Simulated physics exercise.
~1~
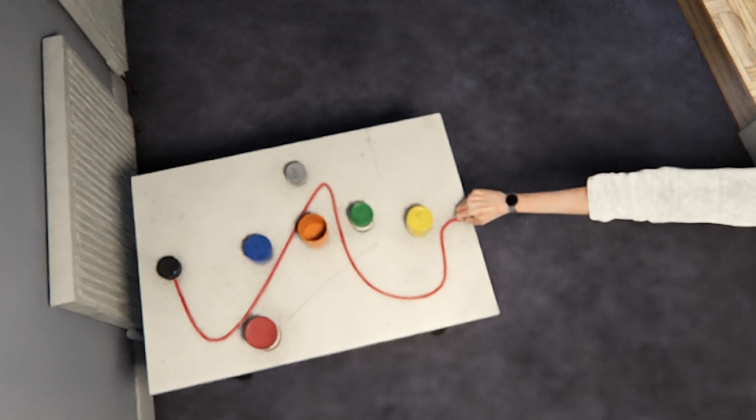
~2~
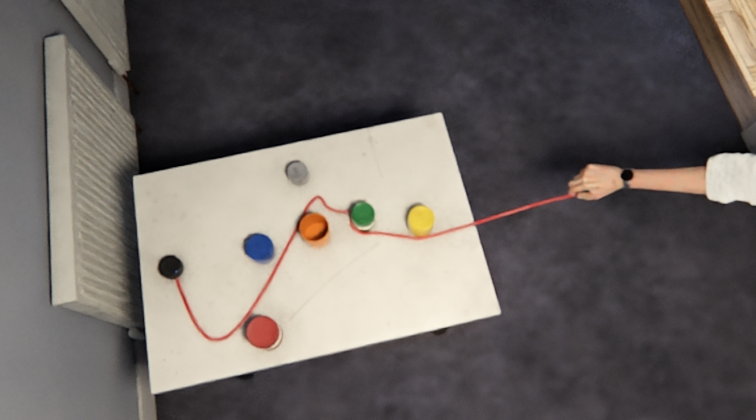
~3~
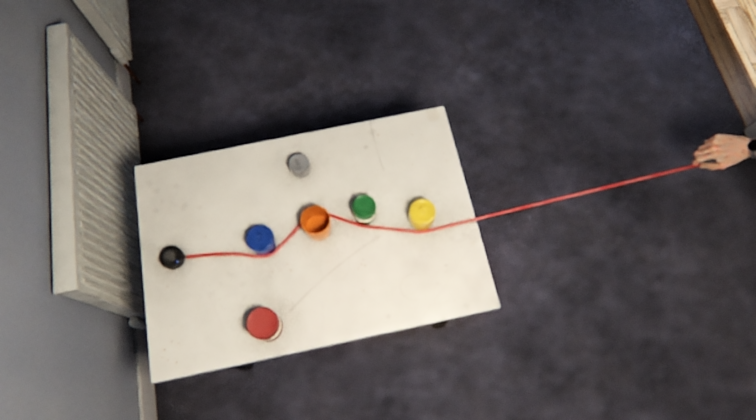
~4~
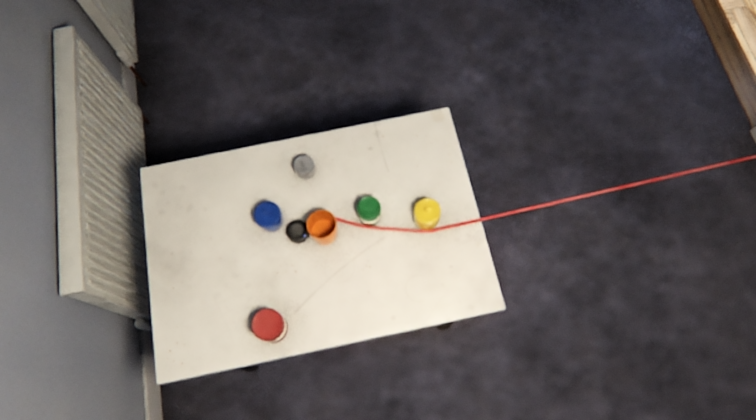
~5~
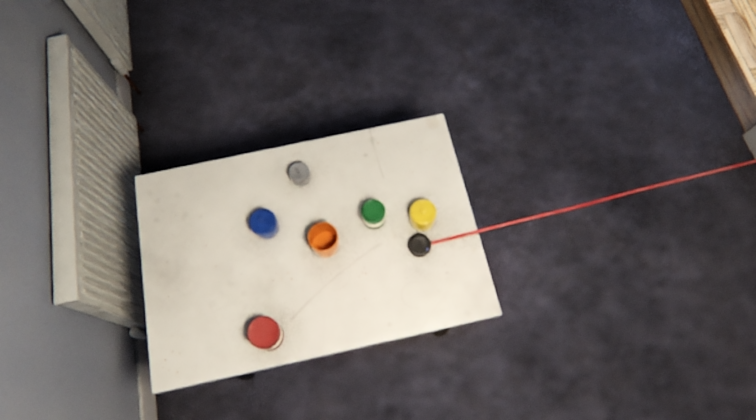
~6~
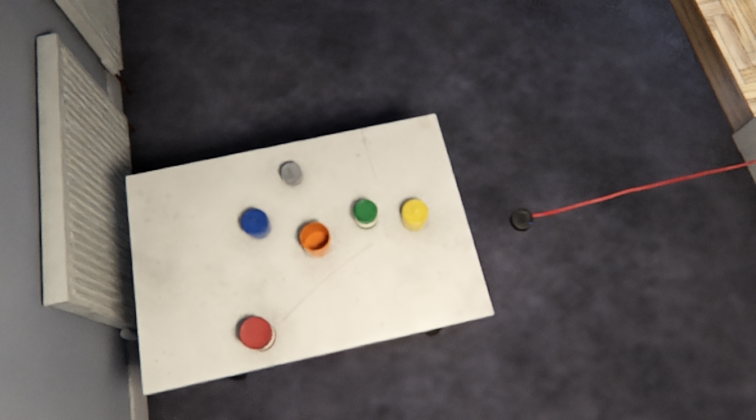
Black puck on a red cord being pulled right by a hand, sliding past coloured pots, nudging some, and leaving the white table.
